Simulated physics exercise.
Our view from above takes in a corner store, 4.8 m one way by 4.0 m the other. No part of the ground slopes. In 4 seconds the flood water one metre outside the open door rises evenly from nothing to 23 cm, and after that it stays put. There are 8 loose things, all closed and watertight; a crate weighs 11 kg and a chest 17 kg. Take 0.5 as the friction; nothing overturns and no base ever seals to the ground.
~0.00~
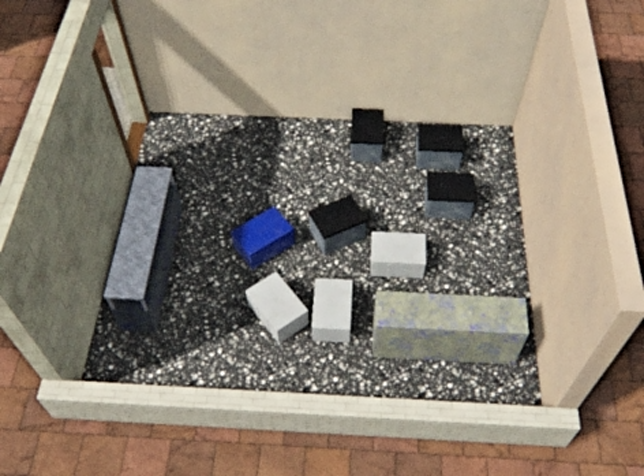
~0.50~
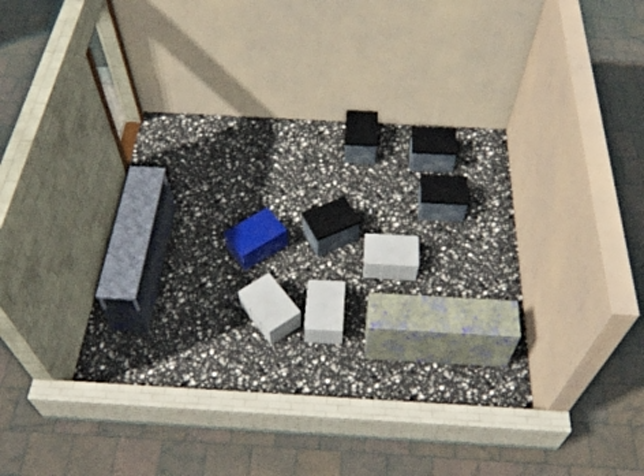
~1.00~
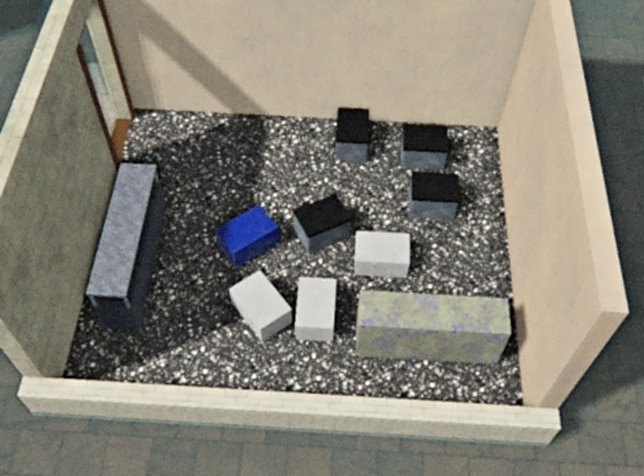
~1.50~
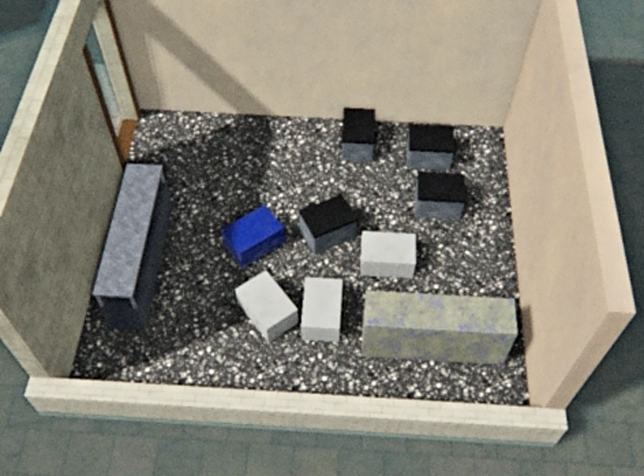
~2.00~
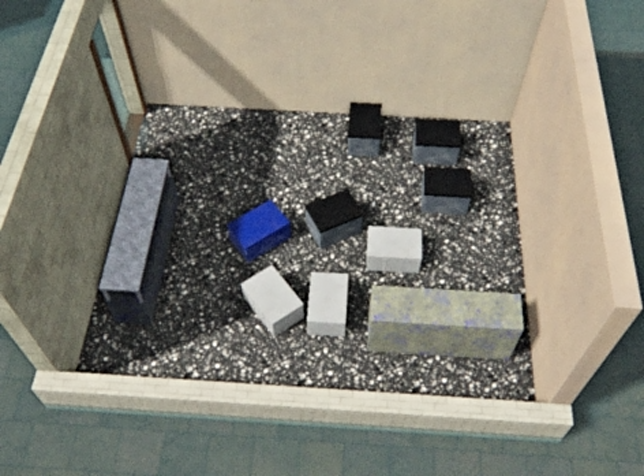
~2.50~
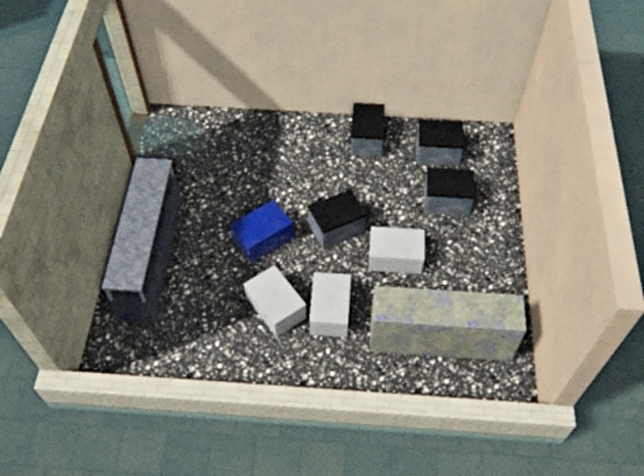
In a small walled store seen from above, the boxes all stayed put while murky blue-green water covered the brick paving outside, and then a little came in by the doorway at the back left.
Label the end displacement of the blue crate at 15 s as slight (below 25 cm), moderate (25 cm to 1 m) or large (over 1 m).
Moderate.
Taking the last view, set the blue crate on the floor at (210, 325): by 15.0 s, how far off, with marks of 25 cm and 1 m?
Looks like it is pushed slightly.
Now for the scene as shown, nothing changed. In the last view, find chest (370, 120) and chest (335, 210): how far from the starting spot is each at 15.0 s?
Shifts: 80 cm / 40 cm.
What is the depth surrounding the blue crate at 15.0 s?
I'd say around 7 cm.
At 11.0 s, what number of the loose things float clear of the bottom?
At that moment 5.
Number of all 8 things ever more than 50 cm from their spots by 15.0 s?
I count 8 of them.
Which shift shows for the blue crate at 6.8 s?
It has shifted about 5 cm.
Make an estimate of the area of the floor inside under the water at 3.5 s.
I'd put it close to 3.0 m2.
After 3.5 s the blue crate is near (261, 224), 0.0 m from its start, aground; 0 afloat.
After 6.8 s the blue crate is near (263, 226), 0.0 m from its start, aground; 0 afloat.
After 11.0 s the blue crate is near (255, 248), 0.3 m from its start, aground; 5 afloat.
After 15.0 s the blue crate is near (200, 250), 0.8 m from its start, afloat; 7 afloat.
